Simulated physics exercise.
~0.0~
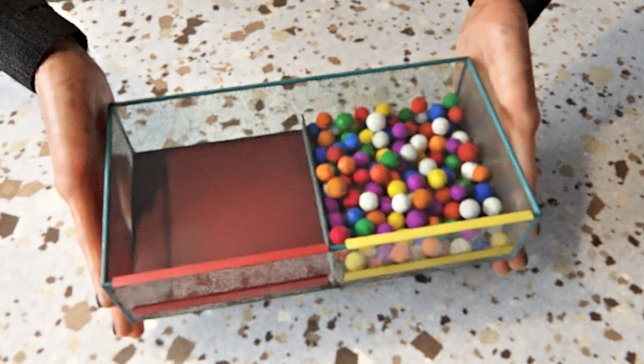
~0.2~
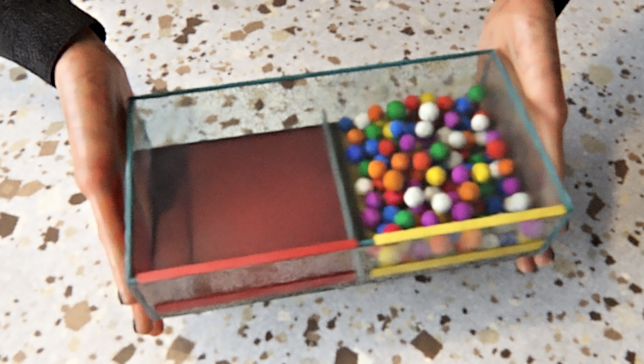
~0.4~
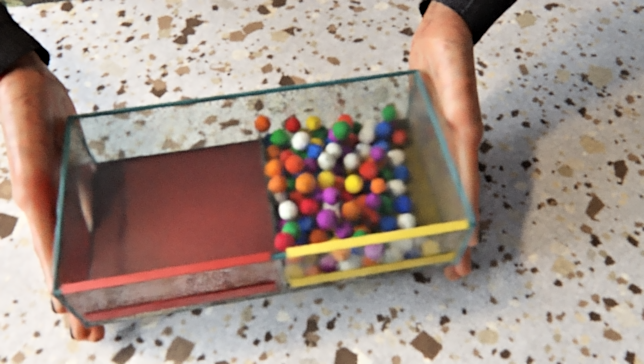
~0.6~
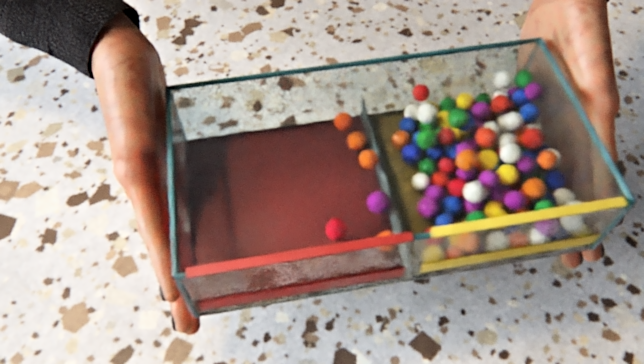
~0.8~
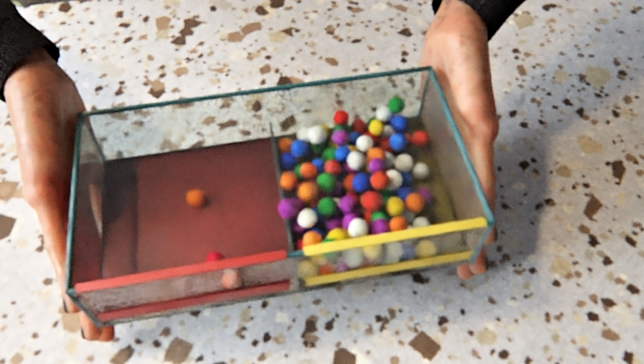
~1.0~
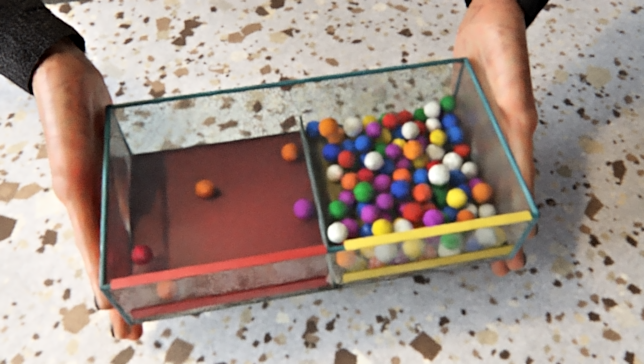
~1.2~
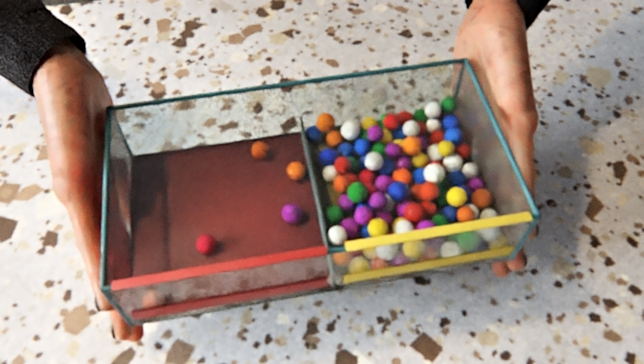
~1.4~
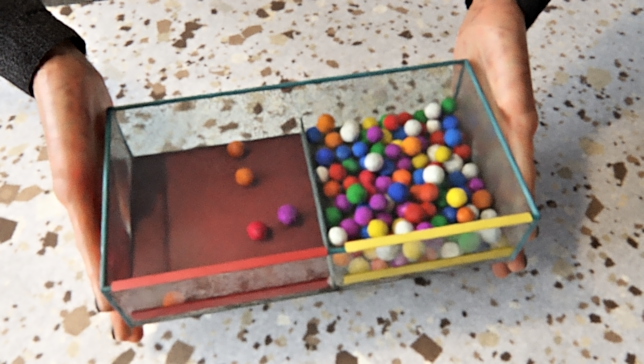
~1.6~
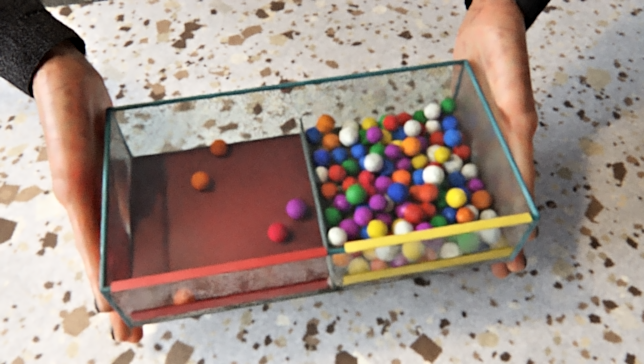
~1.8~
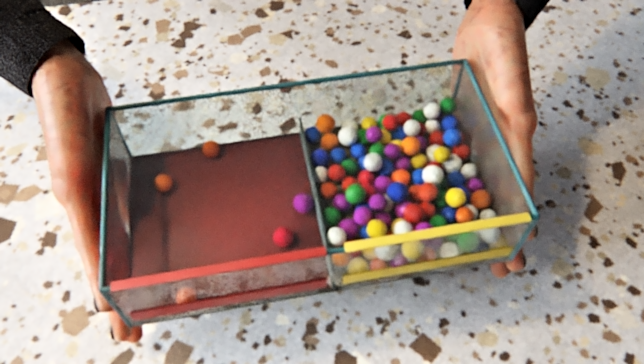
Above a pale, speckled terrazzo surface, seen from overhead at a slight angle, two hands in dark sleeves hold a clear glass box. A low partition splits it into an empty left side with a dark red floor and red front strip, and a yellow-striped right side crowded with small multicoloured balls. The hands shift the box right, left, then right again, and a few orange, purple and red balls cross to the left. After another move left, the box returns to the middle and stays still. The strays roll about, and nearly all the balls remain on the right.
